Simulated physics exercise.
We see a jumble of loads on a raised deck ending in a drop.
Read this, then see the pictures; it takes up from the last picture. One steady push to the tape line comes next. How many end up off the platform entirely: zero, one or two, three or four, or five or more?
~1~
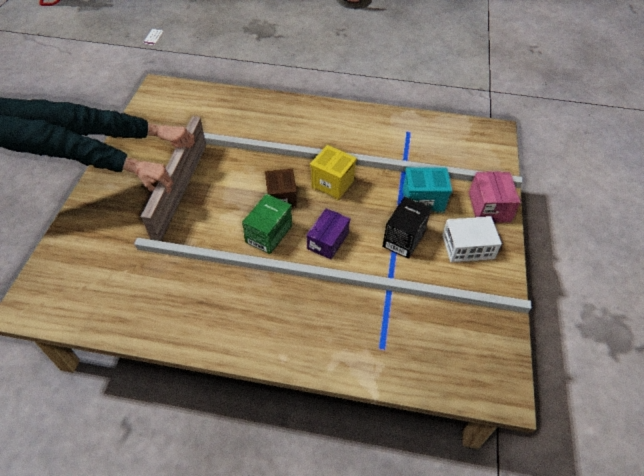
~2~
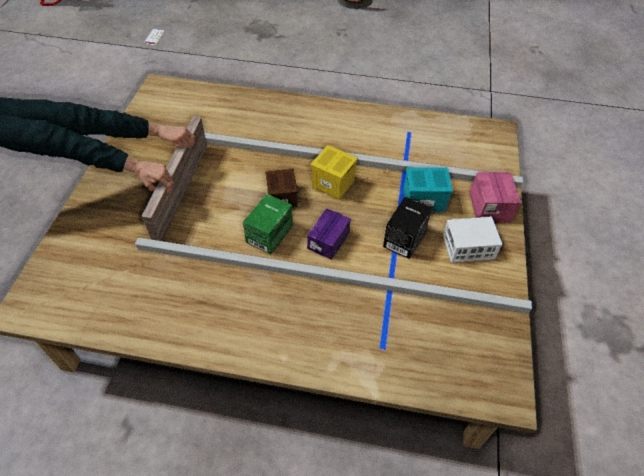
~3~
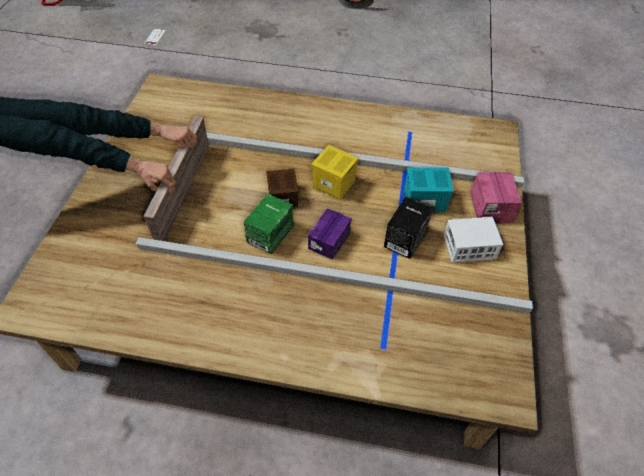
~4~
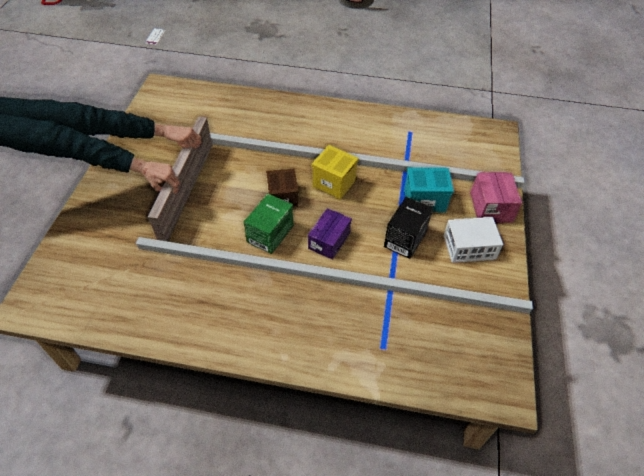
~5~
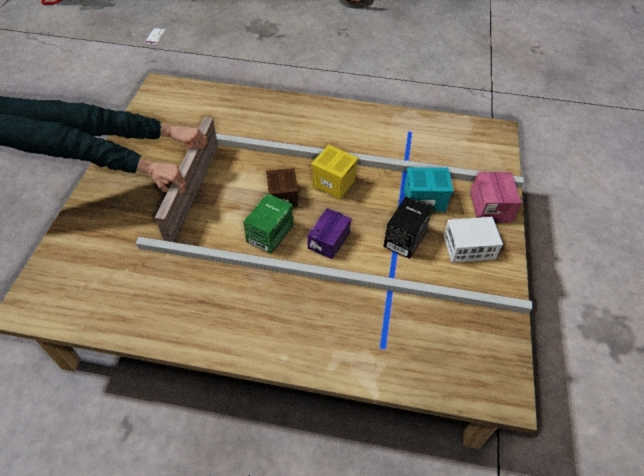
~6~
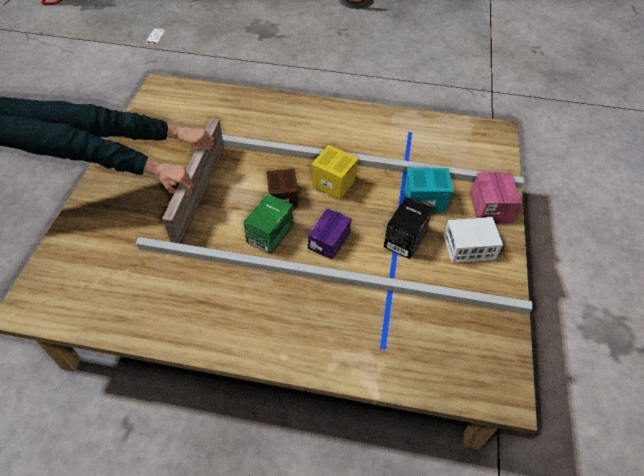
Watching this, the number dropping off is nil.
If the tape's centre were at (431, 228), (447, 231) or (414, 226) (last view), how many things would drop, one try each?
Try 1: 2; try 2: 2; try 3: 0.
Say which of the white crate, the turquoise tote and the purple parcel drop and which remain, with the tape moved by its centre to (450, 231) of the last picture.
Going one by one, the white crate goes down, the turquoise tote is still up, the purple parcel is still up.
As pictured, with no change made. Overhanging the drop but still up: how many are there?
It totals 1.
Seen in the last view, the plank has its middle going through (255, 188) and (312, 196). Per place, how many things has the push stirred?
By the first moment it's 0, by the second it's 4.
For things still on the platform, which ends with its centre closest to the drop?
It would be the white crate.
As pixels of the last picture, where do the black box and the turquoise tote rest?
The first comes to rest at (474, 234), and the second at (461, 197).
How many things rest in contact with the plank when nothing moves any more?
That number would be 3.
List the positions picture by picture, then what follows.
In the first frame, pink parcel (494, 197); white crate (471, 240); turquoise tote (426, 190); plank (177, 177); tape (398, 223).
In the second frame, white crate (472, 240); green box (269, 224).
In the third frame, turquoise tote (427, 190); yellow tote (335, 173).
In the fourth frame, pink parcel (495, 198); black box (408, 228).
In the fifth frame, white crate (472, 240); plank (190, 178).
In the sixth frame, pink parcel (495, 198); white crate (472, 240); turquoise tote (427, 191); plank (197, 179); tape (399, 223).
Soon after, none off yet; pink parcel at rest near (495, 198); white crate at rest near (472, 240); turquoise tote at rest near (427, 191).
In the end, the number that fall off is zero.
